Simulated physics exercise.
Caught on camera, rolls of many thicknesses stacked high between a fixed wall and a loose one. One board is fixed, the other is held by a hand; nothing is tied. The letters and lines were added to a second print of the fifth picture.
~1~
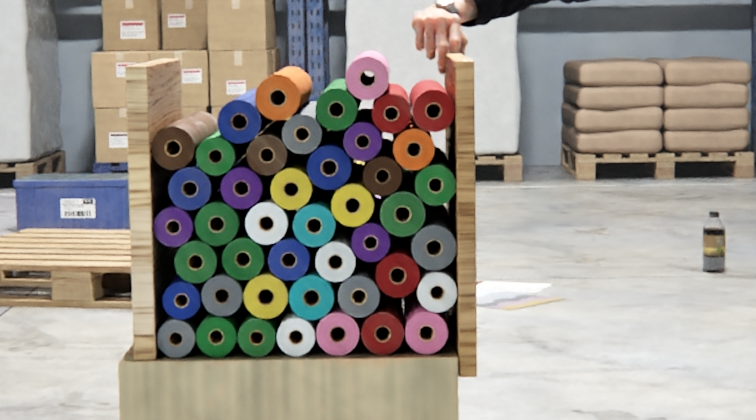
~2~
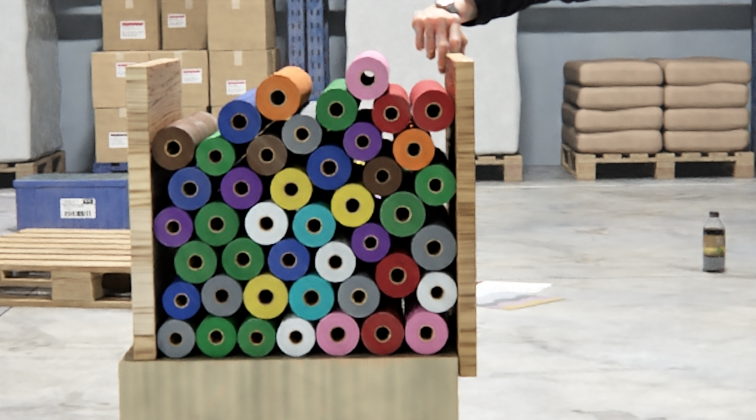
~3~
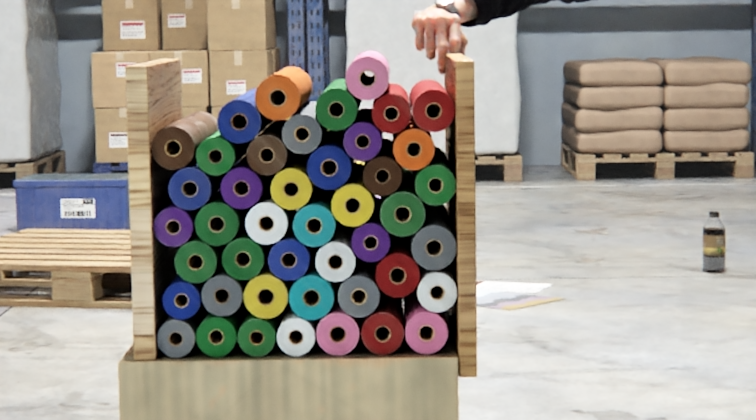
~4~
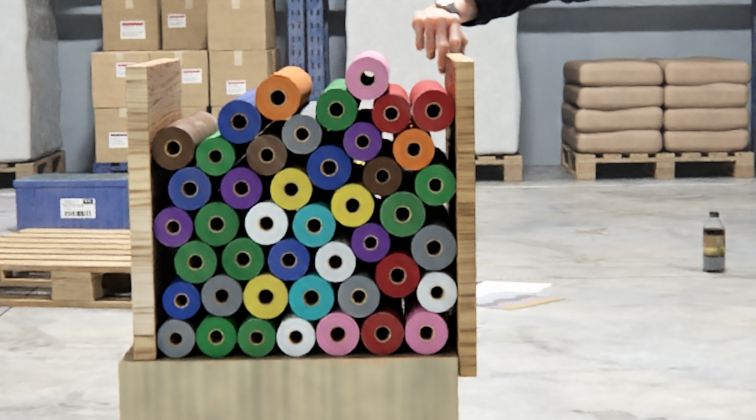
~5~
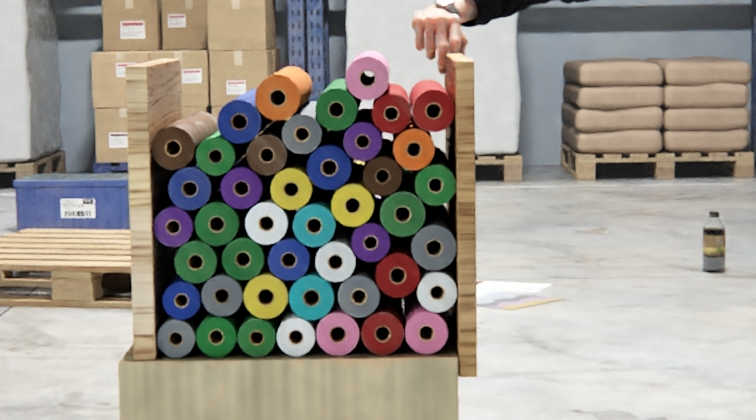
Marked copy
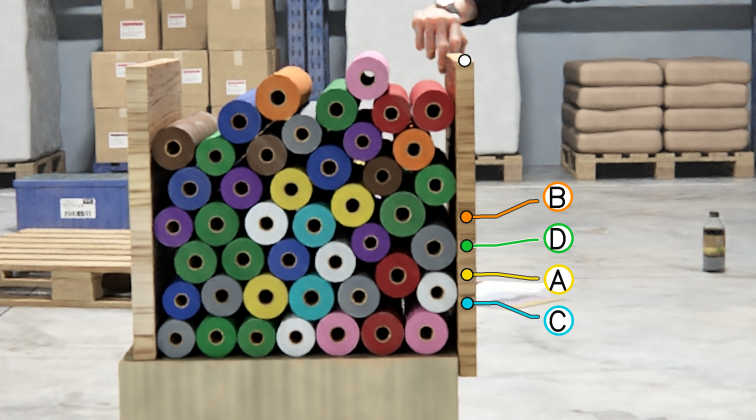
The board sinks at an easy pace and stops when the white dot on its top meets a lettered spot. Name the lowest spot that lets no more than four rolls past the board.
Mark B is as low as it can go.
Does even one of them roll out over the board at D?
Yes, at D.
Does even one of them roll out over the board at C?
Yes.
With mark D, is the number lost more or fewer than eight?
Fewer than eight.
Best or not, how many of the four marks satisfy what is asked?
One of them.
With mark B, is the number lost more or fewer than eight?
Fewer than eight.
On the marked copy, A at (467, 275); B at (467, 217); C at (467, 303); D at (467, 246); the white dot at (465, 60).
With B. Early on, top of the board (456, 149).
Further on, top of the board (457, 216).
At the end, top of the board (457, 216), three out over the board.
As for the rest, A more than four out over the board; C more than four out over the board; D more than four out over the board.
